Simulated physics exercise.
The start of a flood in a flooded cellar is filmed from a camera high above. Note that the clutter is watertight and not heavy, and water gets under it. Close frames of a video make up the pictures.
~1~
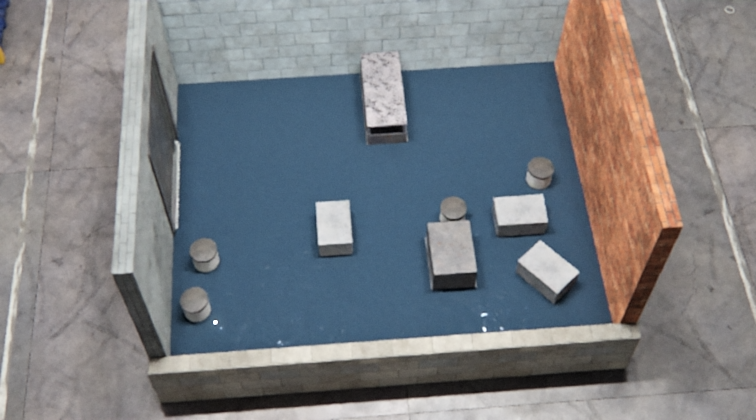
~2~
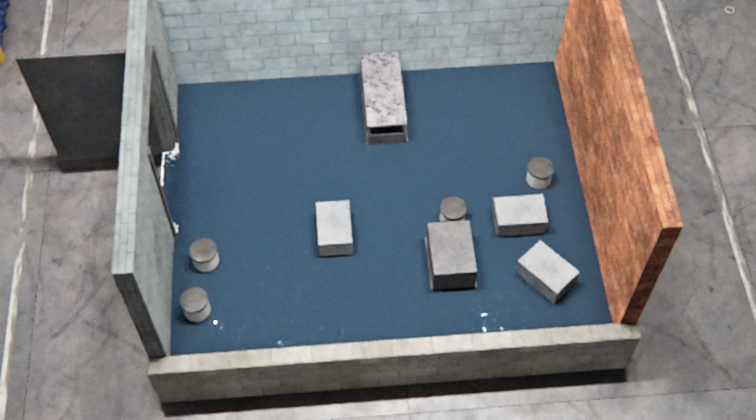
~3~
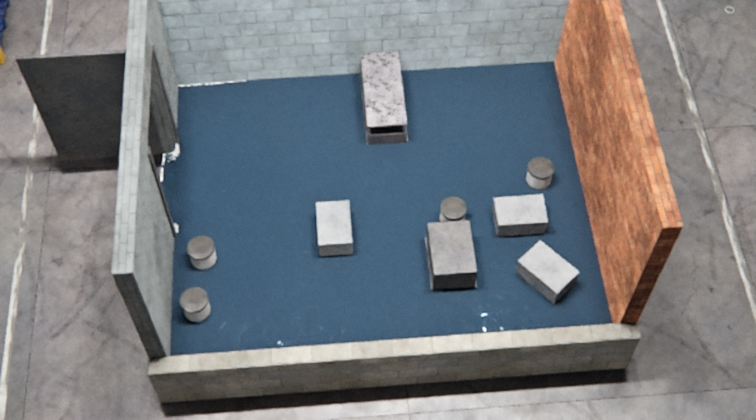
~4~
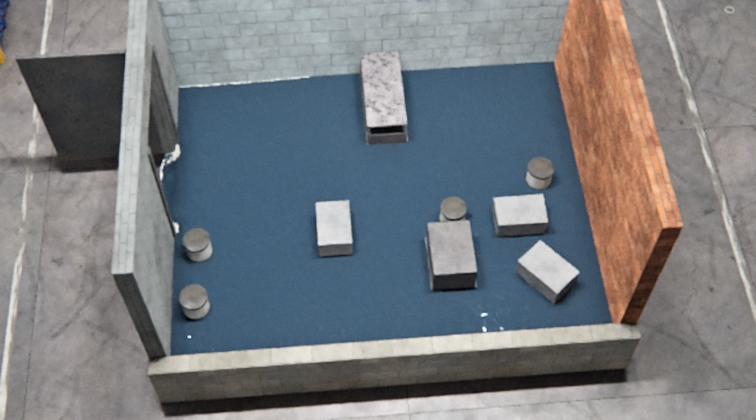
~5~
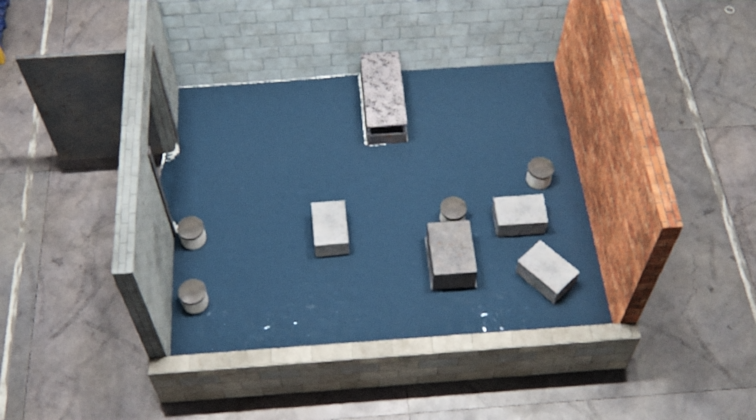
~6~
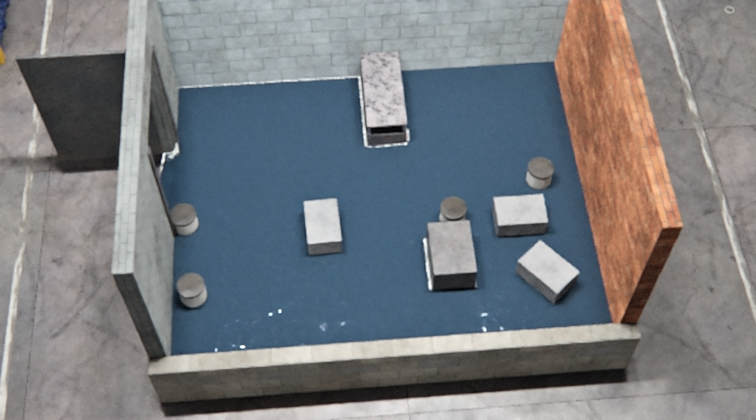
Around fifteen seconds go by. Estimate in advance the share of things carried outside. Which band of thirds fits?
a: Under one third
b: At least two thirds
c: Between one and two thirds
c.
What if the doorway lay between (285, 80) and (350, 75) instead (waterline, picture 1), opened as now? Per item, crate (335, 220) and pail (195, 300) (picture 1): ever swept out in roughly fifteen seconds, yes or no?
In turn: Yes, no.
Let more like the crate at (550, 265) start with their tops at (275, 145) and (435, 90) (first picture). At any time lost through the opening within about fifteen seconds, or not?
Result, as listed: Ends up outside; never gets out.
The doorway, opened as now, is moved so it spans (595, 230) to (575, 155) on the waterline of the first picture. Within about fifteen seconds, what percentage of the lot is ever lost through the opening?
Roughly 70 %.
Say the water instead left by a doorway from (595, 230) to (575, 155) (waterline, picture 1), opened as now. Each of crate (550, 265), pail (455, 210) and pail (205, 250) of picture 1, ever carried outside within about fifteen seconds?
Lab log - 1: Escaped; 2: Escaped; 3: Retained.
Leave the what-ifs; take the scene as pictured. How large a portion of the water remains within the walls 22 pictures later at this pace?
Roughly 62 per cent.
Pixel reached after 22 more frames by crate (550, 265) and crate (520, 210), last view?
Estimate: (512, 292), then (439, 205).
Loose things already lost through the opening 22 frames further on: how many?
The number comes out at 3.
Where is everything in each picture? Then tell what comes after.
A pail at (203, 250) floats; a pail at (194, 300) floats; 0 of 7 have shifted, in the first picture.
A pail at (203, 250) floats; a pail at (194, 300) floats; 0 of 7 have shifted, in the second picture.
A pail at (201, 247) floats, close to its start; a pail at (194, 300) floats; 1 of 7 have shifted, in the third picture.
A pail at (196, 240) floats, close to its start; a pail at (193, 297) floats, close to its start; 1 of 7 have shifted, in the fourth picture.
A pail at (190, 228) floats, a stride from its start; a pail at (192, 291) floats, close to its start; 3 of 7 have shifted, in the fifth picture.
A pail at (183, 214), afloat, a stride from its start; a pail at (190, 285) floats, close to its start; 3 of 7 have shifted, in the sixth picture.
A moment on, 1 of 7 are out; 6 afloat.
Next, 2 of 7 are out; 5 afloat.
Later, 3 of 7 are out; 4 afloat.
In the end, 3 of 7 are out; 4 afloat.
